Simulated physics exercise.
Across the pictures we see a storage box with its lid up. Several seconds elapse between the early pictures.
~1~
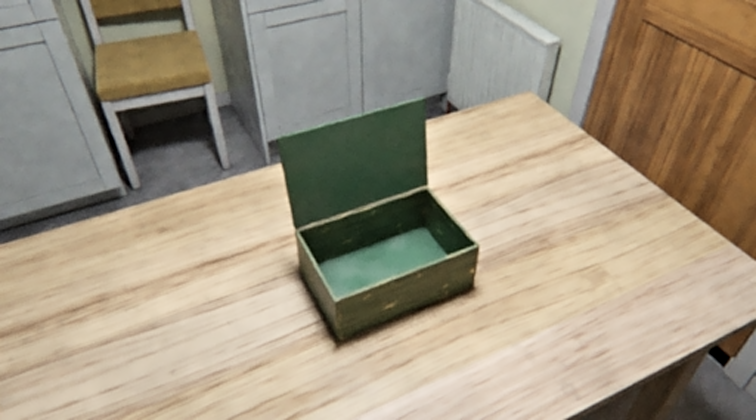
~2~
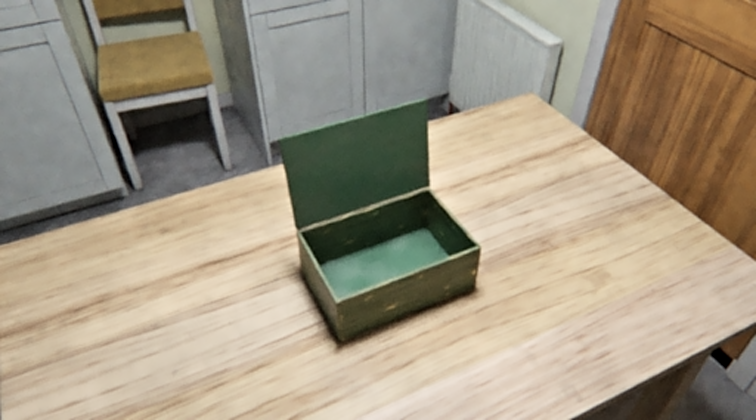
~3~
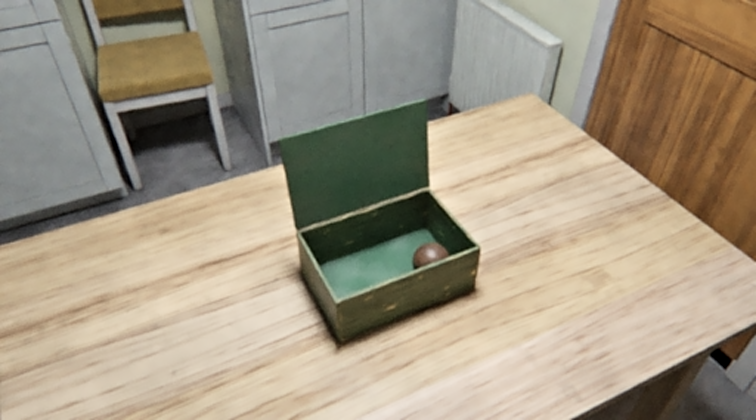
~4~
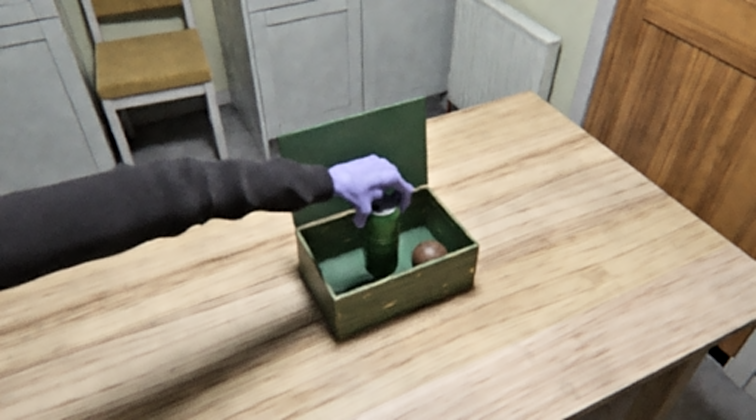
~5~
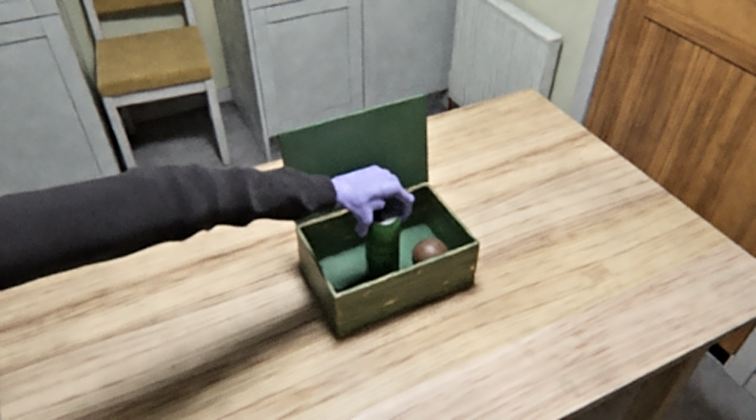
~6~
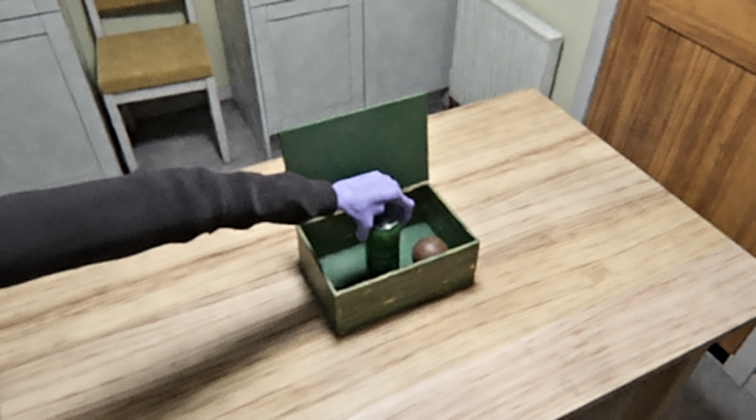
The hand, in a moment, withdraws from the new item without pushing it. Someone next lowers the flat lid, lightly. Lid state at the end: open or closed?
Open.
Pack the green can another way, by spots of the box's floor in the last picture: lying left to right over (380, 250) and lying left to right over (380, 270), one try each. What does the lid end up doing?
On the first try the lid comes fully down; on the second it comes fully down.
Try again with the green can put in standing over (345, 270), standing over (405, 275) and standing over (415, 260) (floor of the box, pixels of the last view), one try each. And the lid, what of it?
1: Open. 2: Closed. 3: Closed.
Then, 1.00 s on from there, lid starting down.
Then, 1.40 s on from there, lid 72° above the rim.
Then, 1.60 s on from there, lid 60° above the rim.
Then, 1.90 s on from there, lid 39° above the rim.
In the end, lid 37° above the rim; both unmoved. At the end, from the last picture's camera, green can near (382, 250).
